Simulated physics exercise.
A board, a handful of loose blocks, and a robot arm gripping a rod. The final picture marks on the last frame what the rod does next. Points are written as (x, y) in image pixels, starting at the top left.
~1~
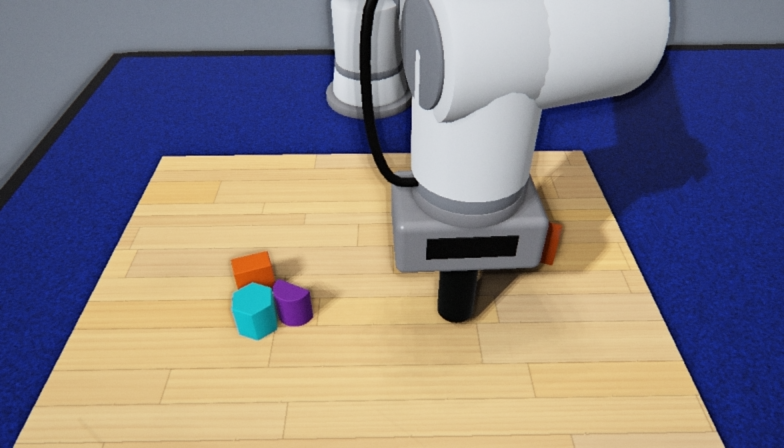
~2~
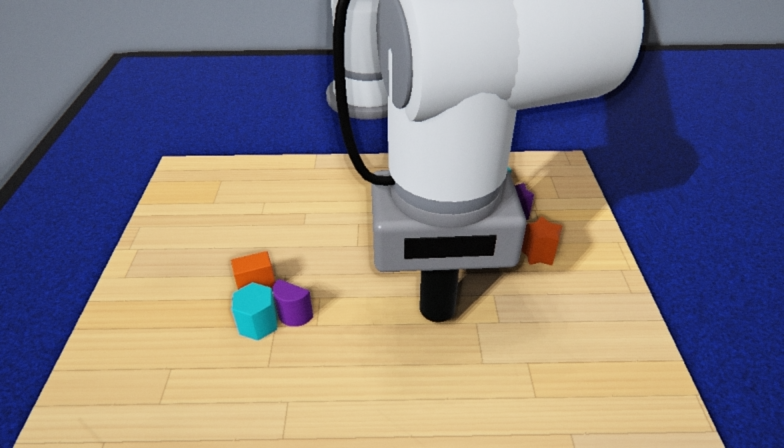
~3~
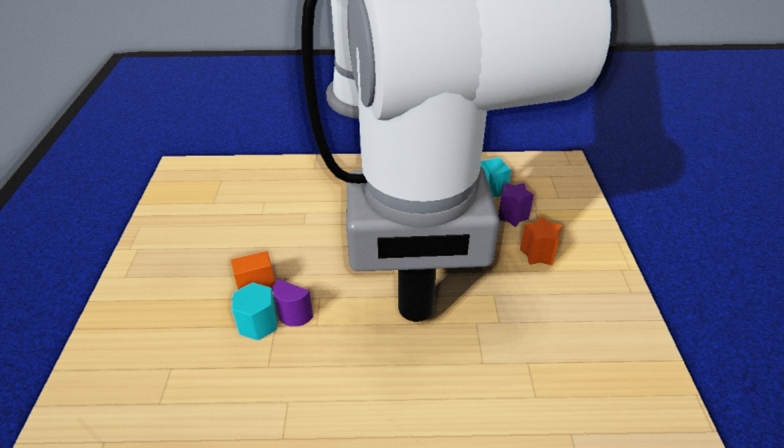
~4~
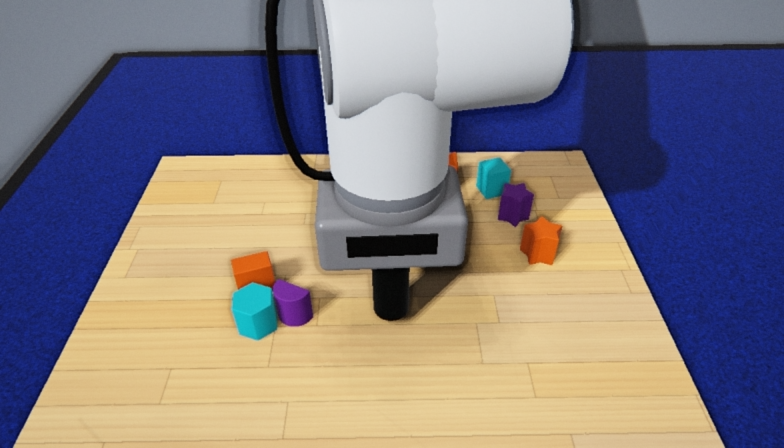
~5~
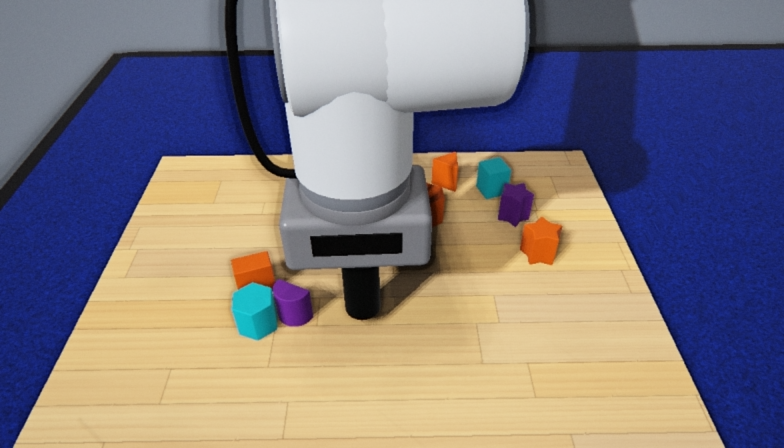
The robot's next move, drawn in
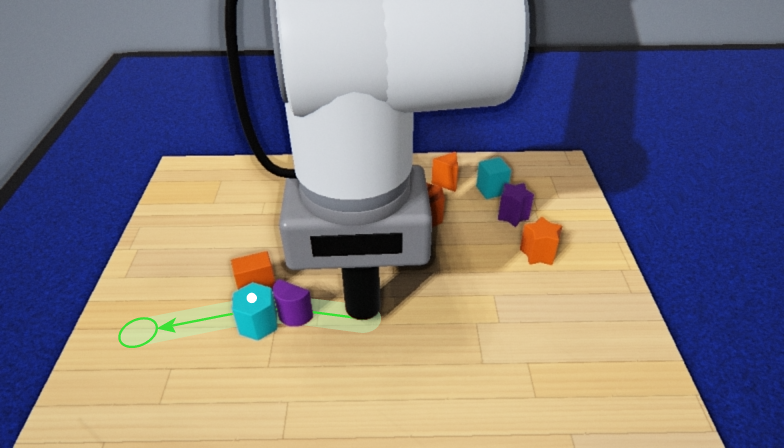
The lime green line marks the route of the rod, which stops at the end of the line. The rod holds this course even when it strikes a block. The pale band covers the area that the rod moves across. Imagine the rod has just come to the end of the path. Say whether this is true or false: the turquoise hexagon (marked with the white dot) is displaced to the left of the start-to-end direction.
True
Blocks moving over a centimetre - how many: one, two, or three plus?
By the end of the path, two blocks have moved more than about a centimetre.
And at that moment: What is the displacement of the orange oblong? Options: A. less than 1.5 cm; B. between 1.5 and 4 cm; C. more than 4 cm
It's A.
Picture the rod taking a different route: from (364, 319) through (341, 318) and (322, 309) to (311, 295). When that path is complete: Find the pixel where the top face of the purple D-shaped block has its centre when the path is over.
The purple D-shaped block ends near (270, 279).
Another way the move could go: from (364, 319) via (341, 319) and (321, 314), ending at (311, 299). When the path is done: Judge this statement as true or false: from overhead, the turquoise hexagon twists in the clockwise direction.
False
Path on the board, from (364, 319) through (254, 311) to (138, 332); the dot is on the turquoise hexagon.
What follows on the original path. One third of the way, rod (289, 298); turquoise hexagon (222, 298), turned 45° anticlockwise; purple D-shaped block (257, 288), turned 50° clockwise.
Two thirds of the way, rod (212, 305); turquoise hexagon (160, 309); purple D-shaped block (186, 281), turned 80° clockwise.
At the end, rod (133, 321); orange oblong in place; turquoise hexagon (94, 334), turned 180° anticlockwise; purple D-shaped block (169, 278), turned 140° clockwise.
